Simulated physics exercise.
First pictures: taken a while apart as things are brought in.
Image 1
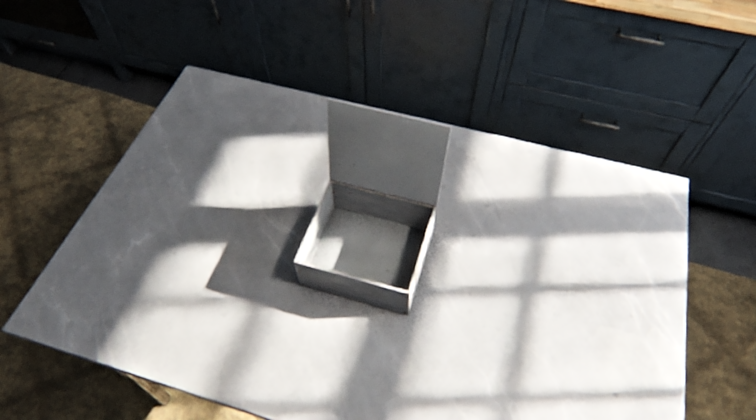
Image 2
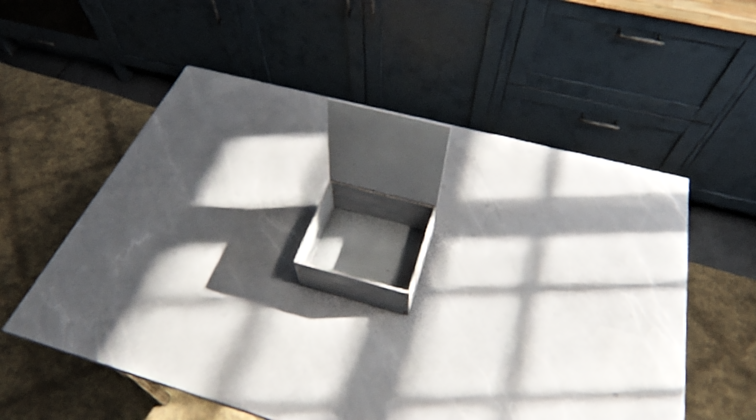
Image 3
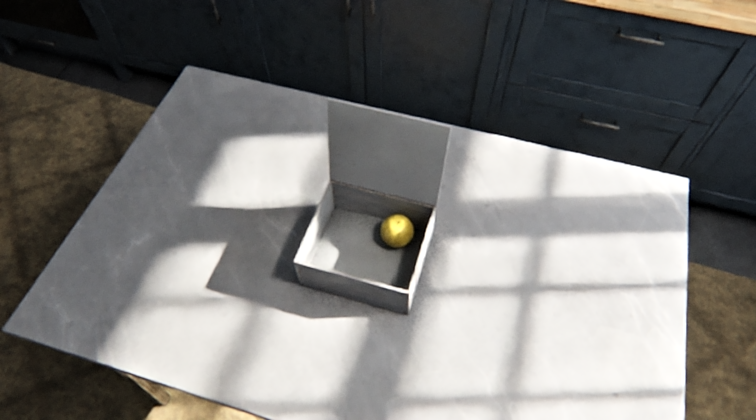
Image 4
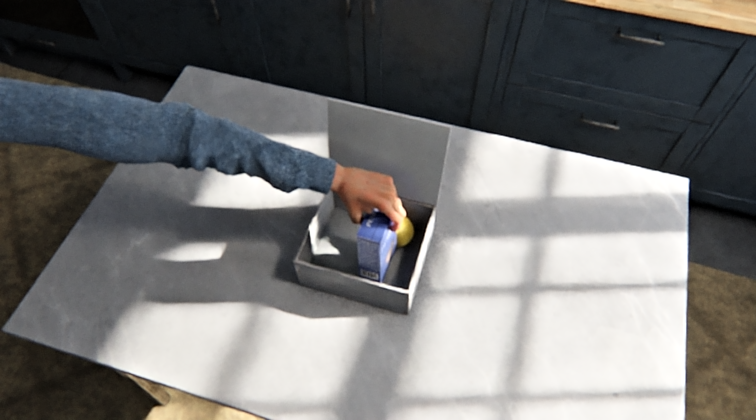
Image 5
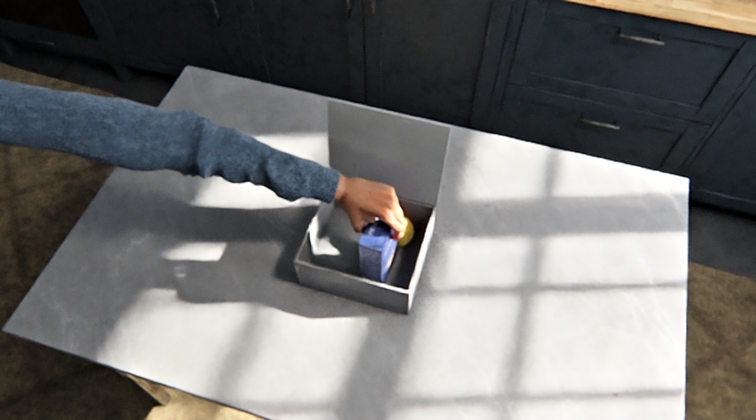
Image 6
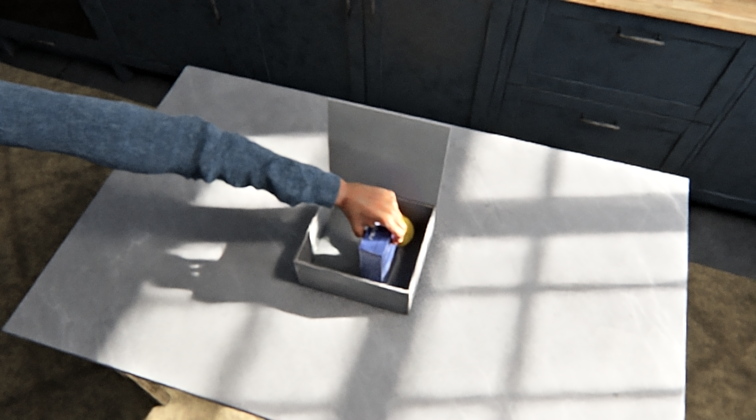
Open grey box on a table, first empty, then holding a yellow apple, as a hand lowers a blue packet inside.
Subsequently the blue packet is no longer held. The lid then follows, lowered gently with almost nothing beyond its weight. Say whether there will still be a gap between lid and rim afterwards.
There will still be a gap.
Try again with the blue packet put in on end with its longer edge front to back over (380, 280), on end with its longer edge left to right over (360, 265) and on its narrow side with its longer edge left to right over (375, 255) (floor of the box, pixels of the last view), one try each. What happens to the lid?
Open; open; shut.
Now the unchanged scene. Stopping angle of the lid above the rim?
Roughly 45 degrees above the rim.
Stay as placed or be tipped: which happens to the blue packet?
By the end it has kept its angle.
Then, 1.20 s later than the last frame, lid starting down.
Then, 1.50 s later than the last frame, lid 68° above the rim.
Then, 1.70 s later than the last frame, lid 47° above the rim.
When it is over, lid 44° above the rim; both as before. End places, in pixels of the last picture, blue packet near (380, 254).
